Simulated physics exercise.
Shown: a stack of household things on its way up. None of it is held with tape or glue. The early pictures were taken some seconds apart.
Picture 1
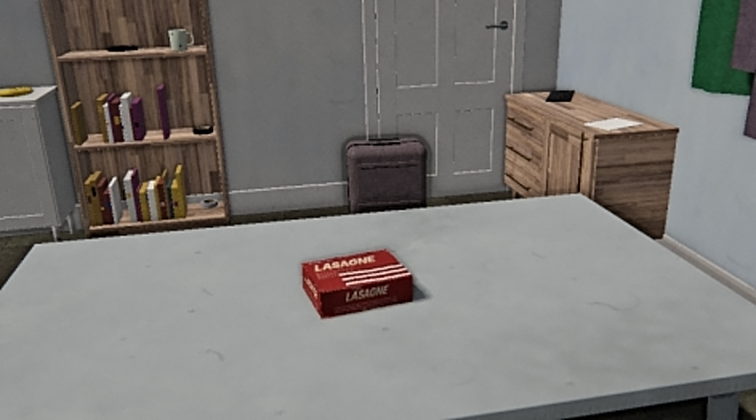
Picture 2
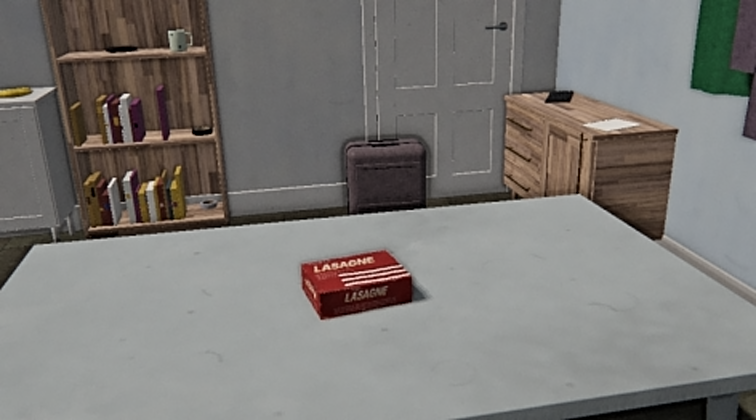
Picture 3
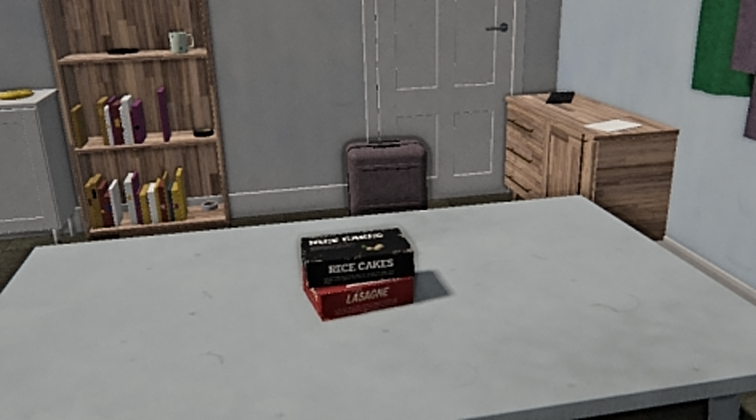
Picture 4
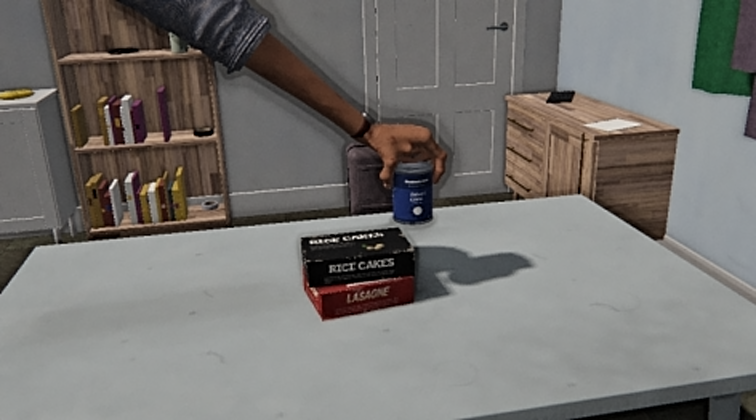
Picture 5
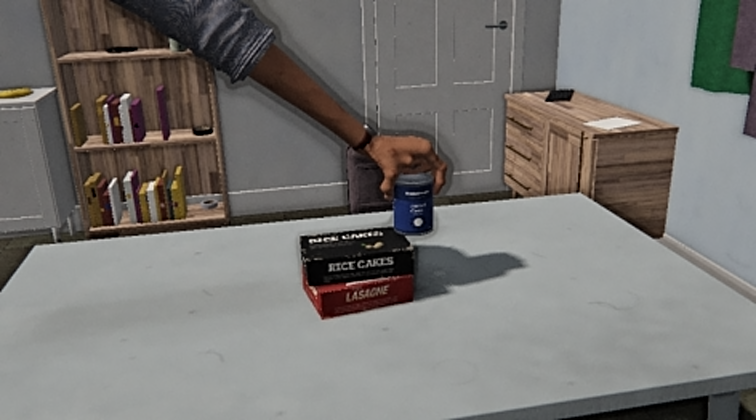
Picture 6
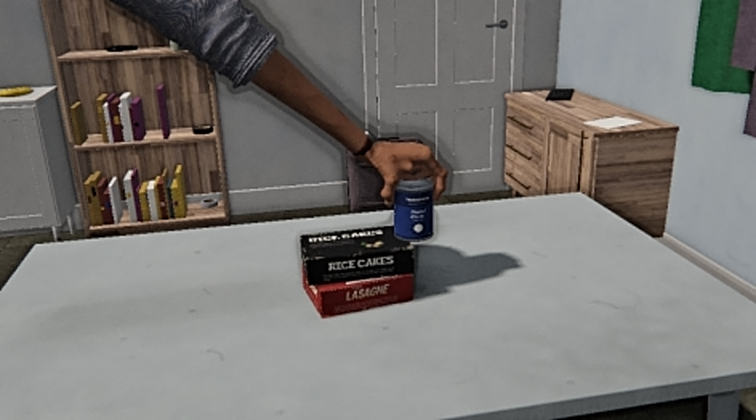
Black packet appearing on a red lasagne box, then a hand lowering a blue pot onto its right end, still gripping it.
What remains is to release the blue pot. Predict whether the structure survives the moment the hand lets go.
My guess is the pile will not stay put.
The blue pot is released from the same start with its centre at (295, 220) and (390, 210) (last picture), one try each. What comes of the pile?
First attempt - it comes down; second attempt - it does not fall.
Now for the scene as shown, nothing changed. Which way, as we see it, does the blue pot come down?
Direction of travel: Rightward.
Then, 0.30 s past the last view, blue pot now fallen.
Then, 0.40 s past the last view, things are still on the move.
Then, 1.80 s past the last view, nothing new.
Finally, fallen, blue pot; the other 2 still in place. Final places as the last picture's camera would see them, blue pot near (458, 267). The pile gives way.
